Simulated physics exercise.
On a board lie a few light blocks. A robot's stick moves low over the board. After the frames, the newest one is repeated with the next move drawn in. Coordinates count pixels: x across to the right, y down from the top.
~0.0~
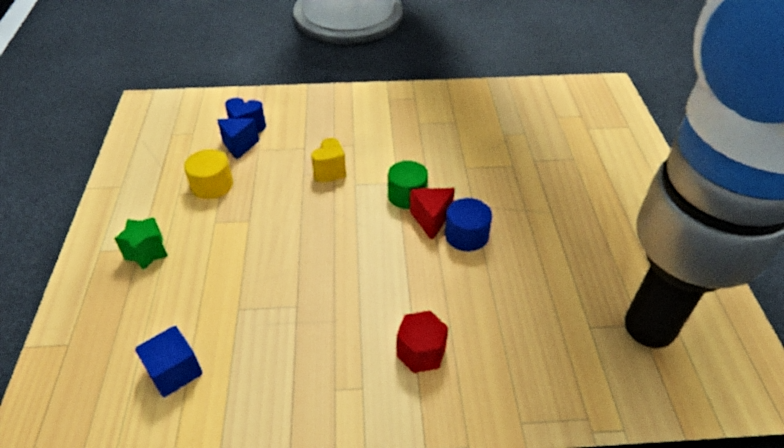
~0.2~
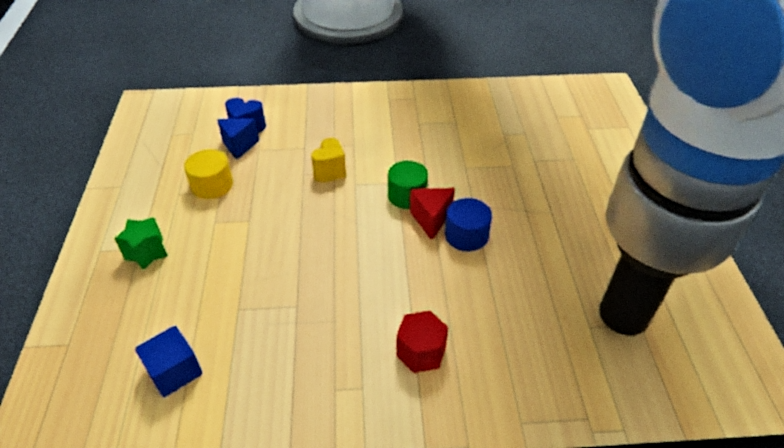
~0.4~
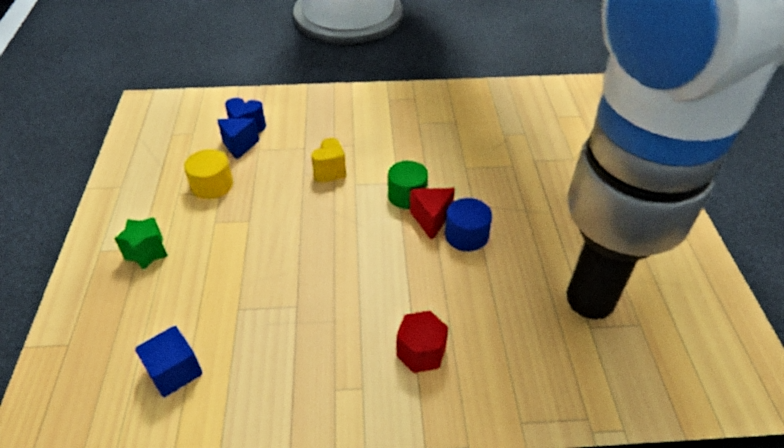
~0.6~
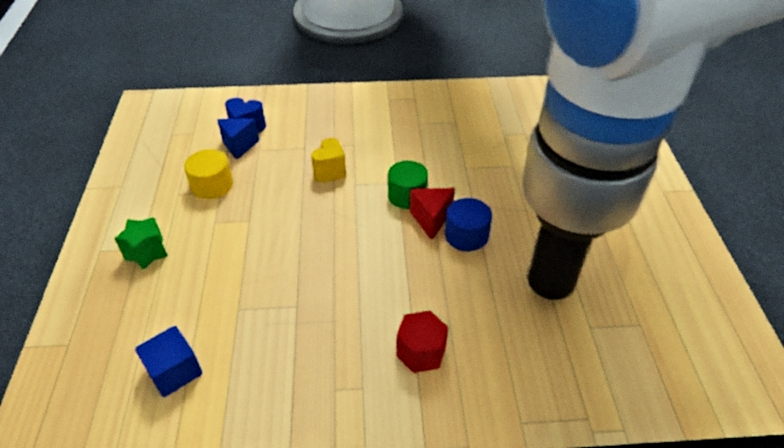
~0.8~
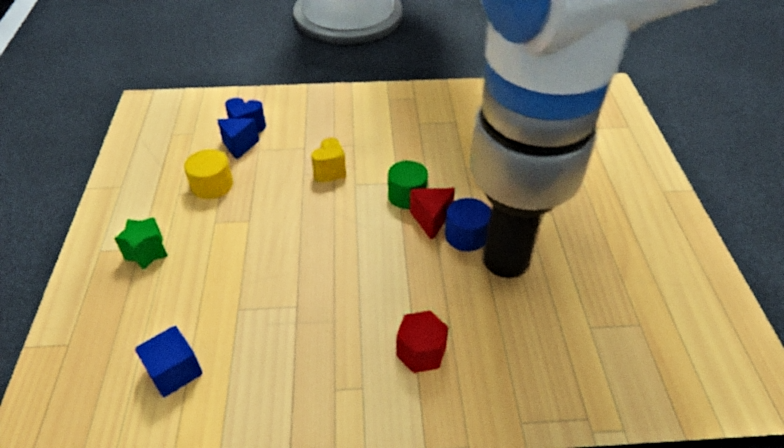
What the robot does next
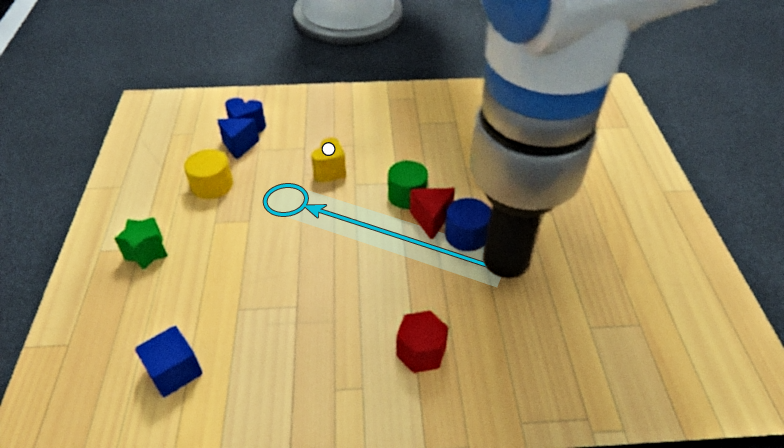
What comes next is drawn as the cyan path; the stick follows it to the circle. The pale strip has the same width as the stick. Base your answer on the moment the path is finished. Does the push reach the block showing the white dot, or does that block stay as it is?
The result: It stays put.
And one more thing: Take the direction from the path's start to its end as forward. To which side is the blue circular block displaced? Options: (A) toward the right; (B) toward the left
The correct letter is A.
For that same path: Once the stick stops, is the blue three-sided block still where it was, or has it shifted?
By the end it is where it was.
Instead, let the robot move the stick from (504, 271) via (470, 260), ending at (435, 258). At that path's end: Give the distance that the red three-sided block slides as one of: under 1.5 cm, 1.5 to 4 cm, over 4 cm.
The displacement of the red three-sided block is below 1.5 cm.
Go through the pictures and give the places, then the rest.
In the first frame, stick's lower end (649, 328); blue three-sided block (234, 124); yellow heart (329, 149); green circular block (408, 173); red three-sided block (433, 197); blue circular block (470, 213).
In the second frame, stick (623, 316); blocks still.
In the third frame, stick (590, 301); blocks still.
In the fourth frame, stick (551, 283); blocks still.
In the fifth frame, stick (506, 262); blue three-sided block (234, 124); yellow heart (329, 149); green circular block (408, 173); red three-sided block (433, 197); blue circular block (470, 213).
Drawn move, in a line from (504, 271) to (286, 200); the dot is on the yellow heart.
The first path, step by step. One third of the way, stick (427, 236); green circular block (404, 170); red three-sided block (424, 190), turned 25° anticlockwise; blue circular block (460, 198).
Two thirds of the way, stick (352, 212); green circular block (404, 170); red three-sided block (424, 190), turned 25° anticlockwise; blue circular block (460, 198).
At the end, stick (284, 191); blue three-sided block still; yellow heart still; green circular block (404, 170); red three-sided block (424, 190), turned 25° anticlockwise; blue circular block (460, 198).
